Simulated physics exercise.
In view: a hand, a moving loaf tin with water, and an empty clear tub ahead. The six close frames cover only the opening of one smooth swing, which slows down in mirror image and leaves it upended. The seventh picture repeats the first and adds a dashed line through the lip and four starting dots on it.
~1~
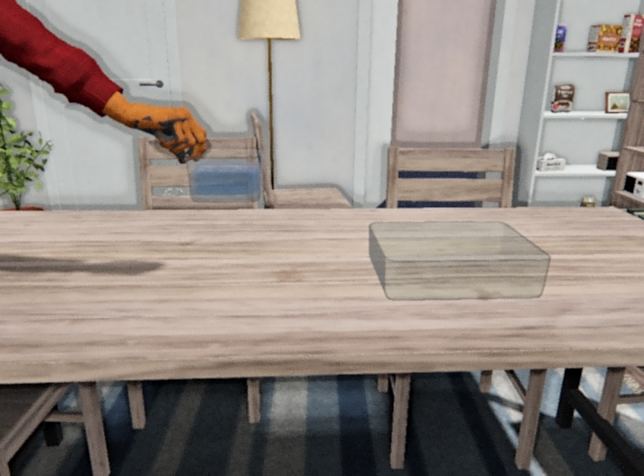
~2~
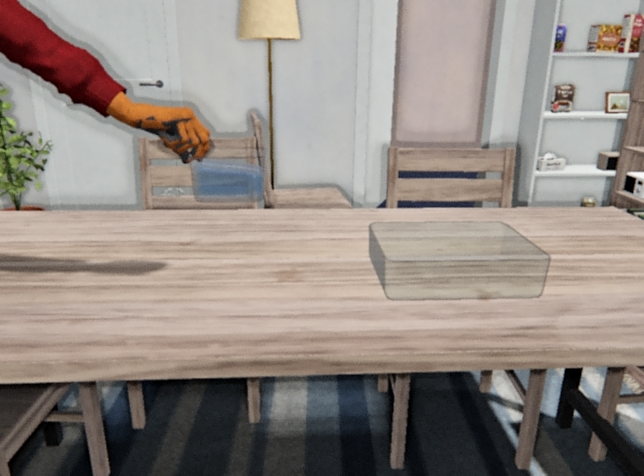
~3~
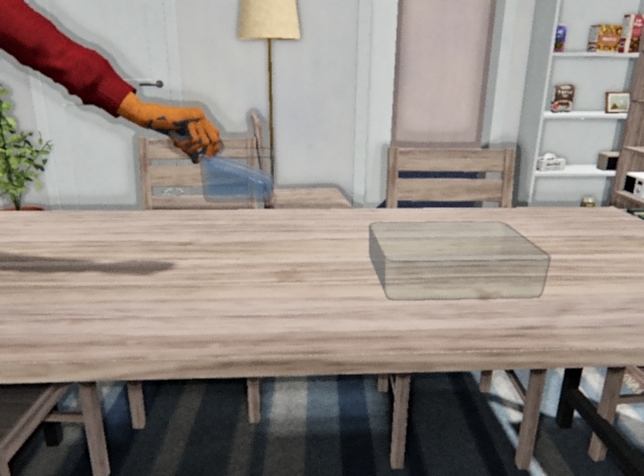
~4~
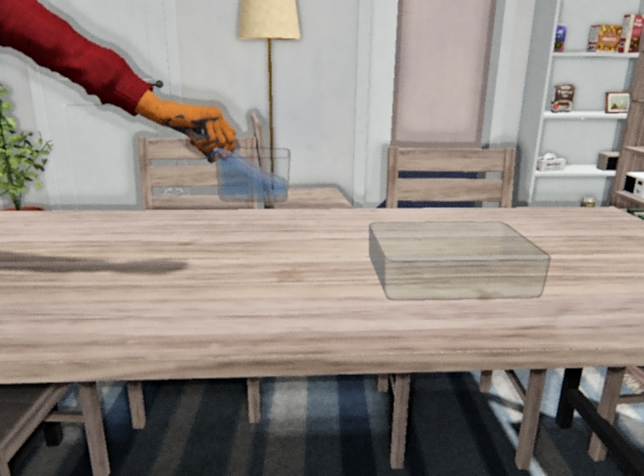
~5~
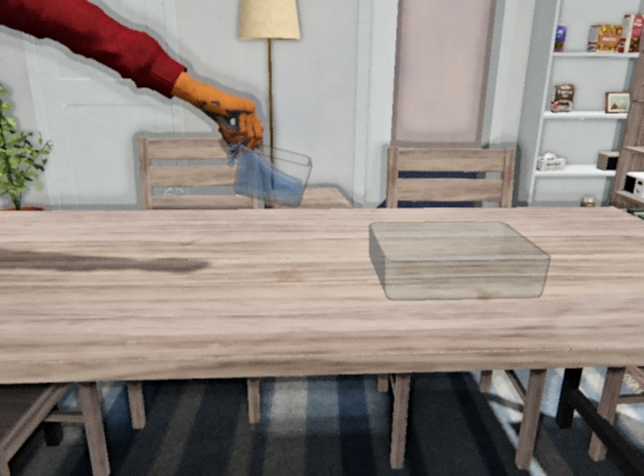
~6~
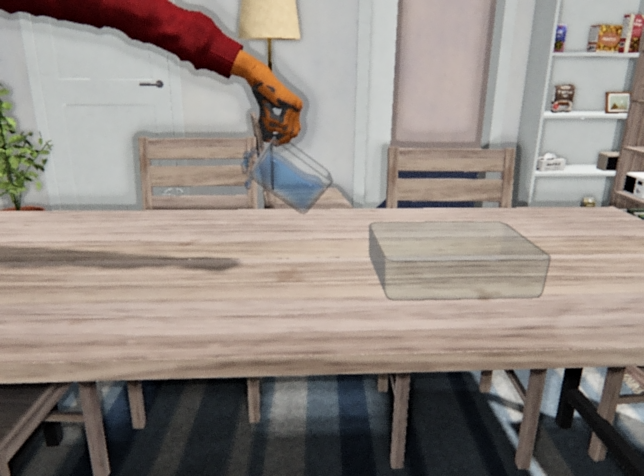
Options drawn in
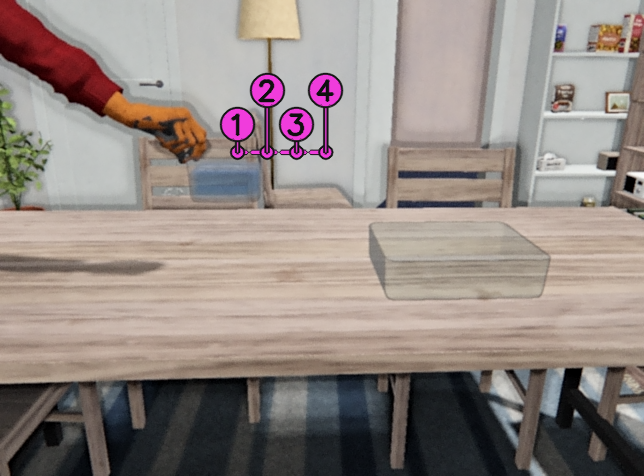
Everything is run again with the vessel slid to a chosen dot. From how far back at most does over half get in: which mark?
It is 1.
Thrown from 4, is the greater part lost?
No.
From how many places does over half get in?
All of them.
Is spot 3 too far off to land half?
No.
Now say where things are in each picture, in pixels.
In the first frame, upright, lip at (260, 152); tub from (384, 299) to (541, 296); nothing has left yet.
In the second frame, upright, lip at (264, 152); nothing has left yet.
In the third frame, upright, lip at (273, 152); nothing has left yet.
In the fourth frame, upright, lip at (288, 153); water is over the rim, down to (216, 152).
In the fifth frame, tipped about 14°, lip at (310, 161); water is over the rim, down to (232, 161).
In the sixth frame, tipped about 36°, lip at (331, 176); water is over the rim, down to (247, 183).
In magenta, 1 at (237, 152); 2 at (267, 152); 3 at (296, 152); 4 at (325, 152).
If 1 is chosen, about 67 % lands in the tub, 19 % falls short and 14 % goes beside or beyond.
If 2 is chosen, about 72 % lands in the tub, 7 % falls short and 21 % goes beside or beyond.
If 3 is chosen, about 67 % lands in the tub, 5 % falls short and 28 % goes beside or beyond.
If 4 is chosen, about 69 % lands in the tub, 8 % falls short and 23 % goes beside or beyond.
